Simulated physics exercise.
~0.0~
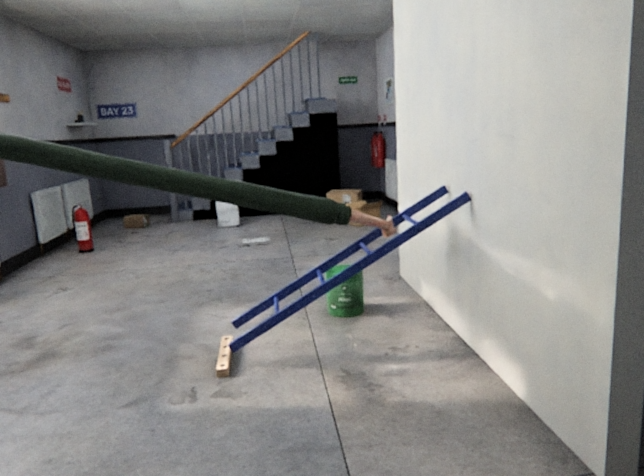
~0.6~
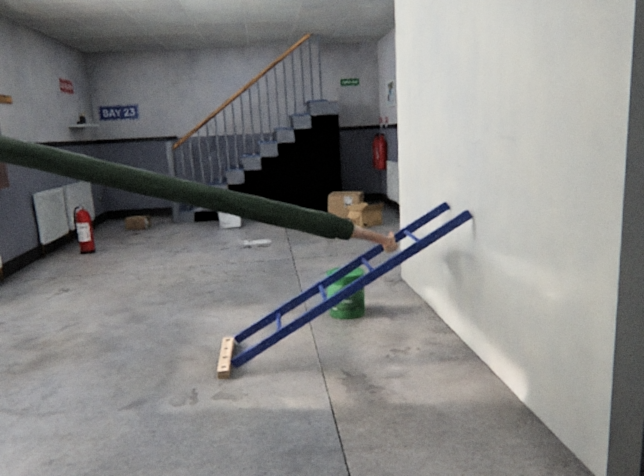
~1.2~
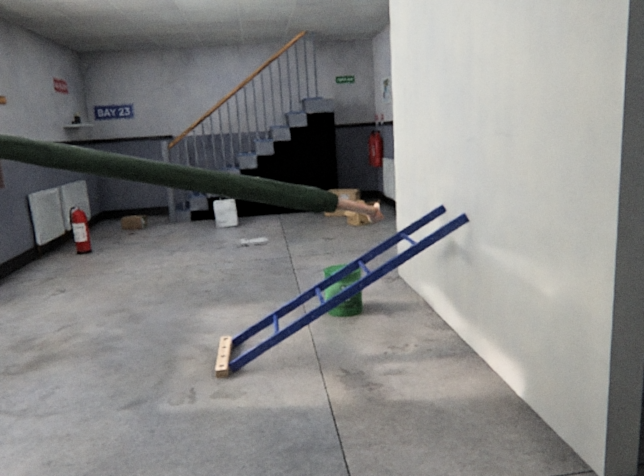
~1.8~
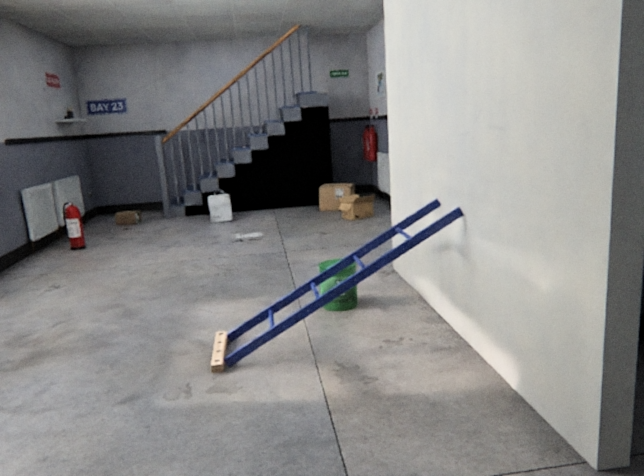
In a grey room with a staircase at the back and fire extinguishers by the walls, a hand on a long green-sleeved arm reaches in from the left and holds a blue, ladder-like gate leaning against a pale wall on the right. The gate's foot rests against a wooden strip on the concrete floor, with a green pail standing behind it. The gate's upper end slips down slightly while the hand is on it. The hand then lets go and draws back, and the gate settles a touch lower. Finally the arm is gone, and the gate stays propped against the wall at a low slant.
